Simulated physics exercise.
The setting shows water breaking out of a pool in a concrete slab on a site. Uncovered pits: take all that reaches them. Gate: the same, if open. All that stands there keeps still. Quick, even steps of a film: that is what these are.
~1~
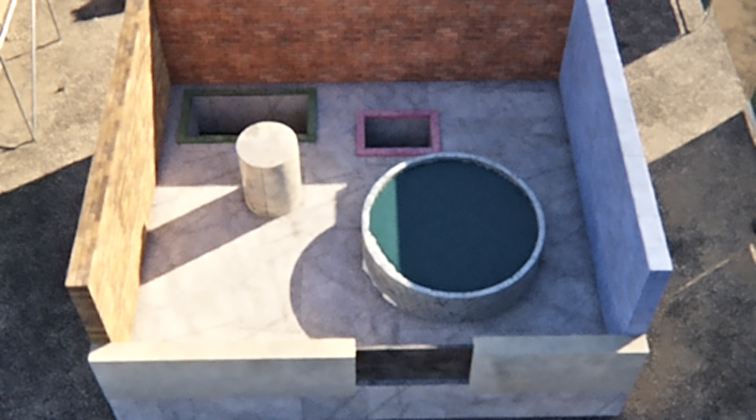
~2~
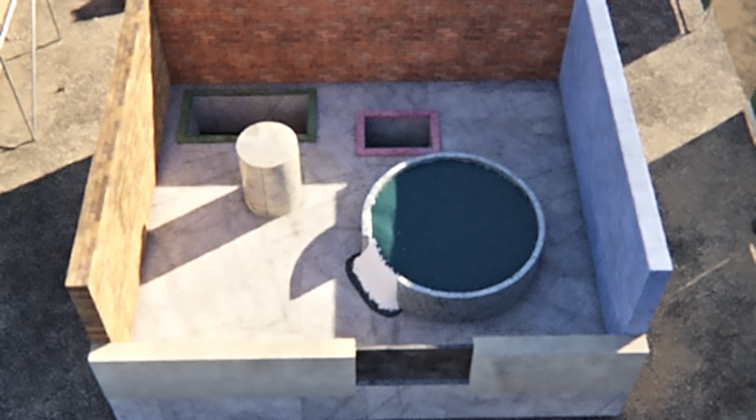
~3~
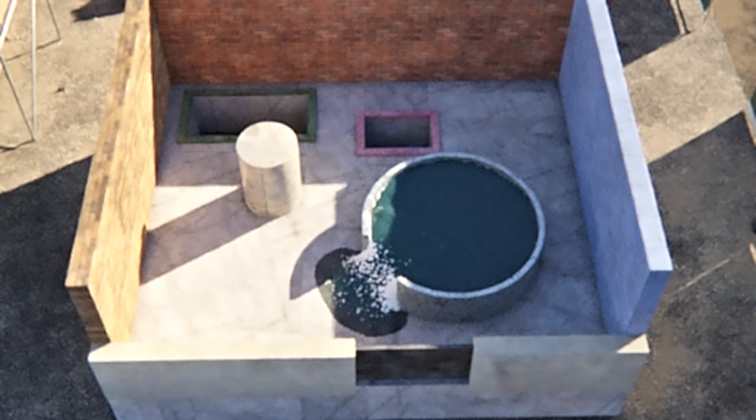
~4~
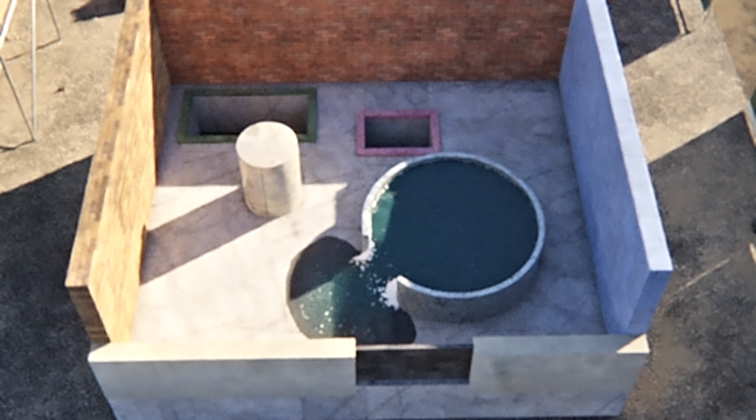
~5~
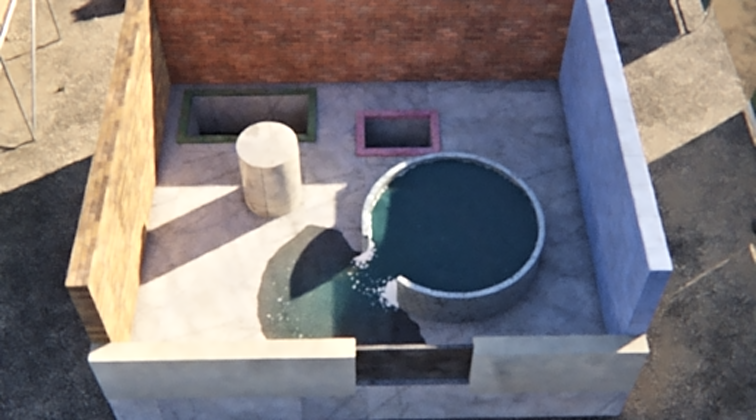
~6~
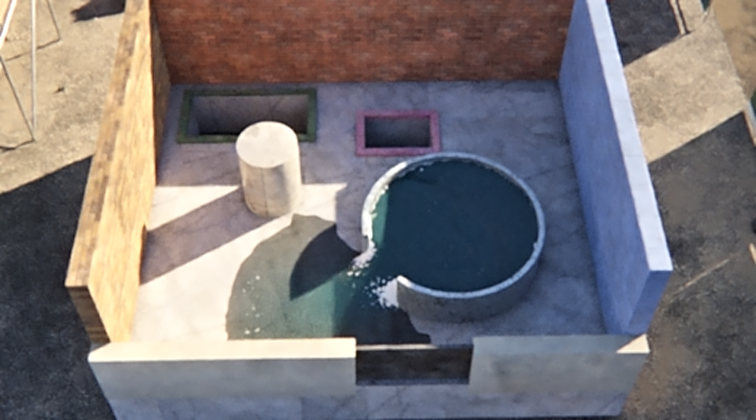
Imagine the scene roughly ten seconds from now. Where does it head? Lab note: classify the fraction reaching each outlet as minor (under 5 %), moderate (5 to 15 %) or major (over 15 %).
Fractions by outlet: Gate minor; pink pit minor; green pit major.
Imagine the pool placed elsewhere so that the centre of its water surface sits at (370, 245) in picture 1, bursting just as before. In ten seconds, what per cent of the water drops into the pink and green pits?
Ten seconds on: Pink pit 0 percent, green pit 30 percent.
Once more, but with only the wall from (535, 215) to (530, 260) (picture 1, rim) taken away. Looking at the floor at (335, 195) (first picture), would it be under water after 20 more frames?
It would be unsoaked by then.
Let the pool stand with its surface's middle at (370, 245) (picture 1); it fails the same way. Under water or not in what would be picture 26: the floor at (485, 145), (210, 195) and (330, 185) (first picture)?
In turn: No water, wet, clear.
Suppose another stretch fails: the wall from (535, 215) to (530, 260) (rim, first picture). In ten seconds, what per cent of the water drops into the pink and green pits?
Lab note - share by pit: Pink 2 %, green 10 %.
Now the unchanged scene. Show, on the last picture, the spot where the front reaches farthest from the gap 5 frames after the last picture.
Roughly (127, 372).
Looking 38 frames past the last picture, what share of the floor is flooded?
Roughly 70 %.
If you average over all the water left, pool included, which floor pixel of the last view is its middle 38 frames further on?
I'd say around (334, 256).
A moment on, water covers 30 % of the floor; the gate 0 %, the pink pit 0 %, the green pit 0 %.
Next, water covers 35 % of the floor; the gate 0 %, the pink pit 0 %, the green pit 0 %.
Then, water covers 50 % of the floor; the gate 0 %, the pink pit 0 %, the green pit 0 %.
Later, water covers 70 % of the floor; the gate 0 %, the pink pit 0 %, the green pit 12 %.
In the end, water covers 95 % of the floor; the gate 0 %, the pink pit 0 %, the green pit 24 %.
